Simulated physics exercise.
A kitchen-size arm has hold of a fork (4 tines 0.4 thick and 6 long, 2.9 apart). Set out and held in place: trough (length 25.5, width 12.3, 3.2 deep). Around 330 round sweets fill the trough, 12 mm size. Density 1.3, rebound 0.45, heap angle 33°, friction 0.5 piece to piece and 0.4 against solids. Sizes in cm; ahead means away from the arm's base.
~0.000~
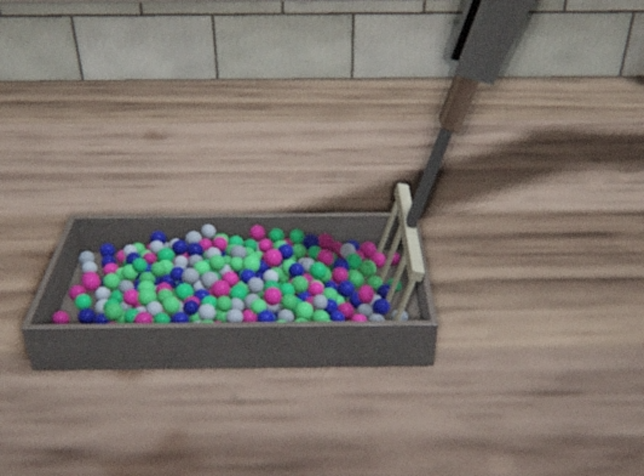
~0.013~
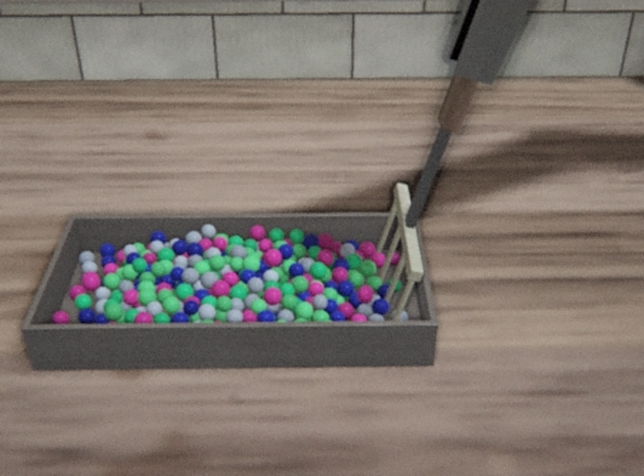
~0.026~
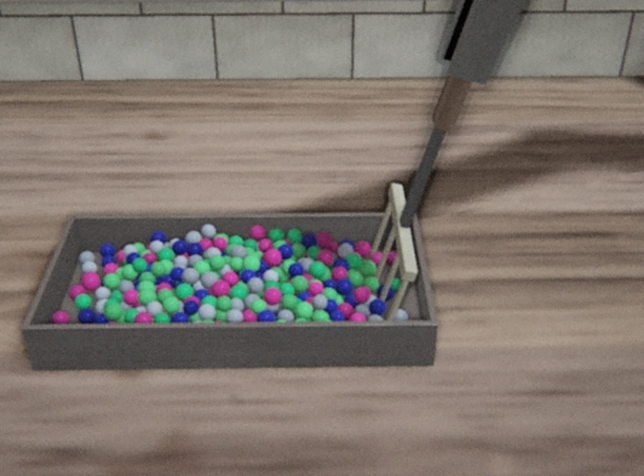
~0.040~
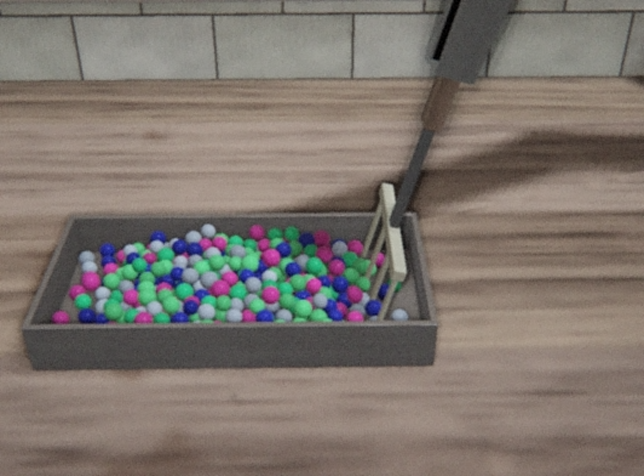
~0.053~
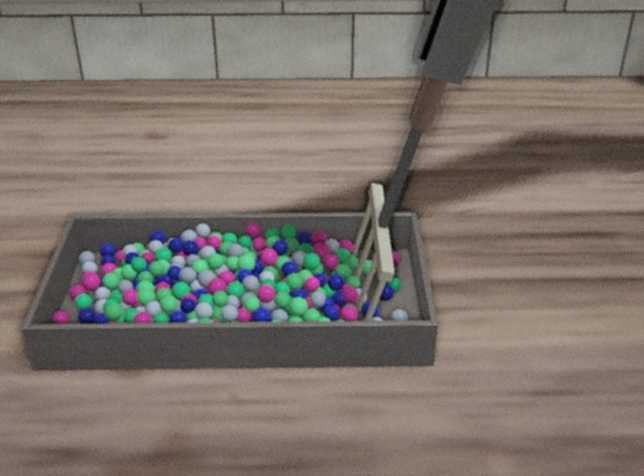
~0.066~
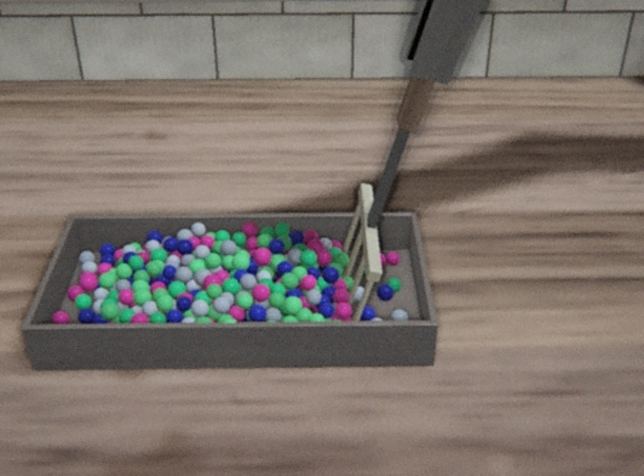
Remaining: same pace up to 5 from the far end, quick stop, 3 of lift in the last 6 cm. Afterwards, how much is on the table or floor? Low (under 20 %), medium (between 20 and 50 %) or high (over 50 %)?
A low share, under 20 %, ends on the table or floor.
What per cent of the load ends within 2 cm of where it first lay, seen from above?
About 30 per cent.
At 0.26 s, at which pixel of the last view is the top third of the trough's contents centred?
At about (173, 267).
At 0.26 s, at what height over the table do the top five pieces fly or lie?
Some 8 cm.
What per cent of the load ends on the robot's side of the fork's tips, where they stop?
About 55 per cent.
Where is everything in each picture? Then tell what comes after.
The first frame shows the fork bar at (408, 229), sloping 75°; upper third of the load around (244, 280), from x 60 to 400, top at y 230; 331 in the trough.
The second frame shows the fork bar at (407, 229), sloping 75°; upper third of the load around (244, 280), from x 60 to 400, top at y 230.
The third frame shows the fork bar at (402, 229), sloping 75°; upper third of the load around (249, 280), from x 60 to 400, top at y 230.
The fourth frame shows the fork bar at (392, 229), sloping 75°; upper third of the load around (257, 278), from x 60 to 400, top at y 230.
The fifth frame shows the fork bar at (380, 229), sloping 75°; upper third of the load around (254, 276), from x 60 to 400, top at y 230.
The sixth frame shows the fork bar at (369, 229), sloping 75°; upper third of the load around (250, 275), from x 60 to 400, top at y 230; 331 in the trough.
After 0.16 s, sloping 75°, highest piece 5 above the table; 331 in the trough.
After 0.26 s, sloping 75°, highest piece 10 above the table; 326 in the trough, 5 in flight or on the tool.
After 0.51 s, sloping 75°, highest piece 4 above the table; 297 in the trough, 34 on the table or floor.
After 1.21 s, sloping 75°, highest piece 4 above the table; 296 in the trough, 35 on the table or floor.
In the end, 296 in the trough, 35 on the table or floor. That is 11 % on the table or floor.
